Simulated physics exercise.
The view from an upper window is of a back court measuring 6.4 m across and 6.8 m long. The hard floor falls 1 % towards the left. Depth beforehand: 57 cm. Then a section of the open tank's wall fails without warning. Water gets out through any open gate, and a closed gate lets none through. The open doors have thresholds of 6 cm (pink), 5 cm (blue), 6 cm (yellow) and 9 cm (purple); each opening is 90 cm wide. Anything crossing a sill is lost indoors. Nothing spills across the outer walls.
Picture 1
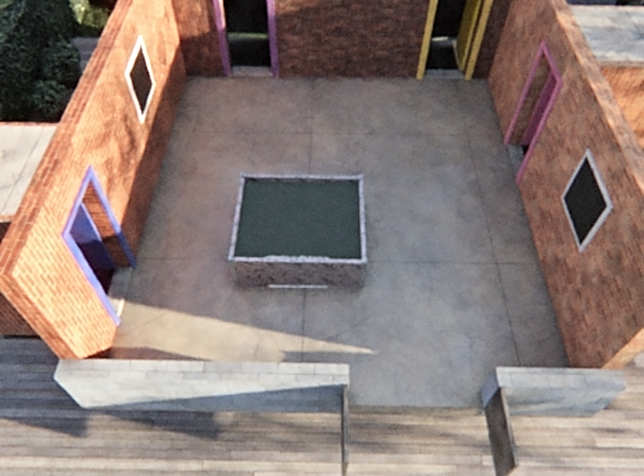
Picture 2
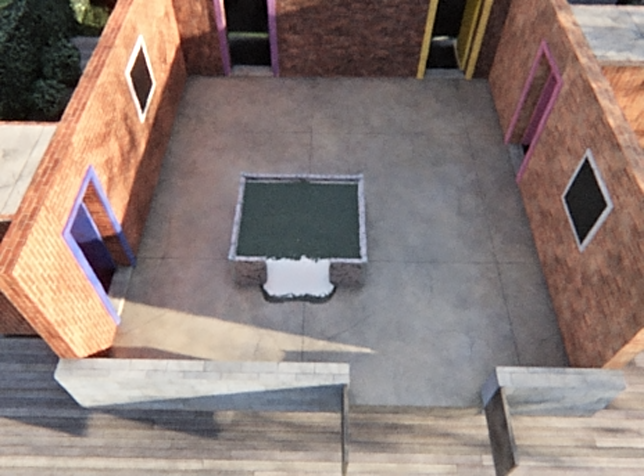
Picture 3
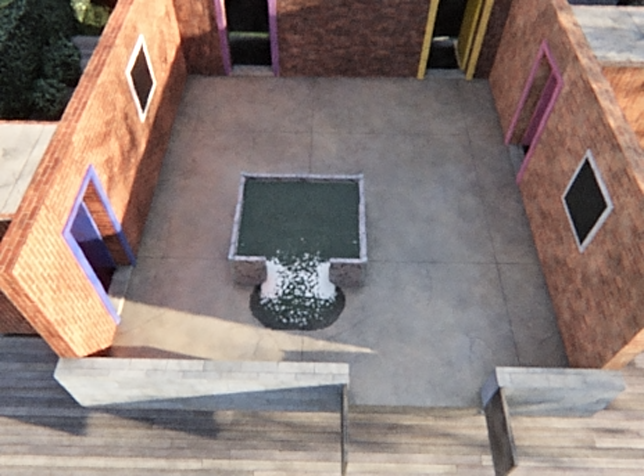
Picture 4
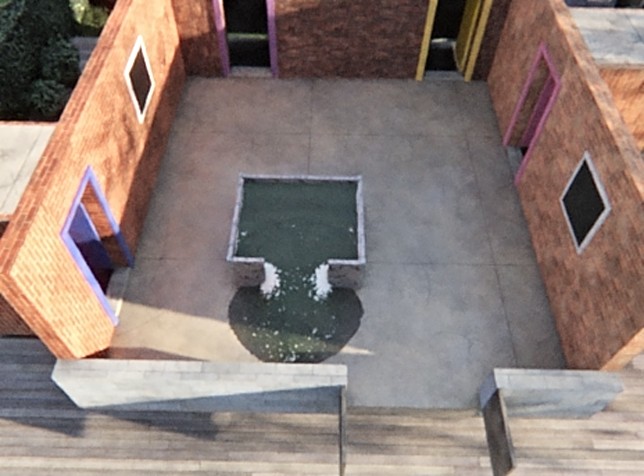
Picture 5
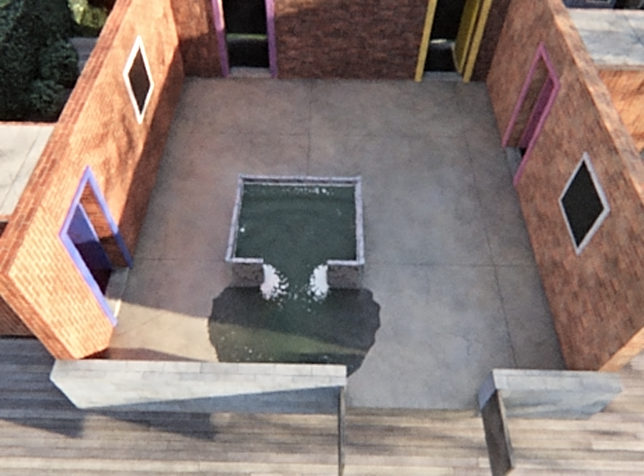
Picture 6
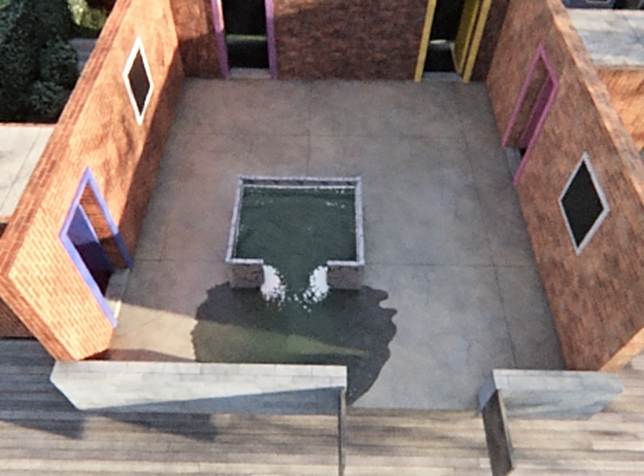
Dark water pouring through a gap in the front of a raised square tank and spreading across a brick-walled courtyard floor.
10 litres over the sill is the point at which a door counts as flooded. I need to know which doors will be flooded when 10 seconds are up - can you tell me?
As I see it, the pink door is going to fall short of the limit; the blue door is going to top the limit; the yellow door is going to fall short of the limit; the purple door is going to fall short of the limit.
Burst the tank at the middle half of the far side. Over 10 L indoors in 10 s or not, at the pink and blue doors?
Pink: Within limit; blue: Within limit.
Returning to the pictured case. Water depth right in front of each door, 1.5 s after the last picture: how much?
Centimetres: Pink 0 / blue 6 / yellow 0 / purple 0.
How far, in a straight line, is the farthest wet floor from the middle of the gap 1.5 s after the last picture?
It's close to 3.4 metres.
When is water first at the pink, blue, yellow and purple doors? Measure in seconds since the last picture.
Pink 5.5 s, blue 1.3 s, yellow not in the 10 s, purple 5.0 s.
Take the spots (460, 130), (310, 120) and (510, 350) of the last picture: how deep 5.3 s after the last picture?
Spot one 0 cm, spot two 0 cm, spot three 5 cm.
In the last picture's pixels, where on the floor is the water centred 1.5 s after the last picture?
(280, 293).
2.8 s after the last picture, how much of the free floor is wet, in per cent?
Wet share: Near 30 percent.
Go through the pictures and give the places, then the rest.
Still water, 57 cm deep, in the open tank at (300, 219), in the first picture.
The front is at (267, 290), 0.5 m from the gap at (299, 276); 0.2 m2 of floor is under water; 57 cm left at the back of the open tank, in the second picture.
Water pours out at (299, 277) and has run 0.8 m, to (268, 321); typically 9 cm deep outside, 57 cm at the open tank's back, in the third picture.
The front is at (275, 361), 1.3 m from the gap at (297, 278); 1.7 m2 of floor is under water; 56 cm left at the back of the open tank, in the fourth picture.
Water pours out at (296, 278) and has run 1.7 m, to a hidden place; typically 5 cm deep outside, 49 cm at the open tank's back, in the fifth picture.
The front is at a hidden place, 1.9 m from the gap at (296, 278); 3.2 m2 of floor is under water; 48 cm left at the back of the open tank, in the sixth picture.
Then, 0.7 s after the last picture water covers 10 % of the floor and is deepest (34 cm) near (287, 375); pink door not reached, blue door not reached, yellow door not reached, purple door not reached.
Then, 1.5 s after the last picture water covers 15 % of the floor and is deepest (30 cm) near (98, 385); pink door not reached, blue door 6 cm at the sill, 0 L in, yellow door not reached, purple door not reached.
Then, 2.8 s after the last picture water covers 30 % of the floor and is deepest (20 cm) near (111, 385); pink door not reached, blue door 10 cm at the sill, 13 L in, yellow door not reached, purple door not reached.
Then, 5.3 s after the last picture water covers 55 % of the floor and is deepest (13 cm) near (98, 385); pink door not reached, blue door 8 cm at the sill, 41 L in, yellow door not reached, purple door 3 cm at the sill, 0 L in.
Then, 9.3 s after the last picture water covers 70 % of the floor and is deepest (8 cm) near (98, 385); pink door 1 cm at the sill, 0 L in, blue door 6 cm at the sill, 54 L in, yellow door not reached, purple door 6 cm at the sill, 0 L in.
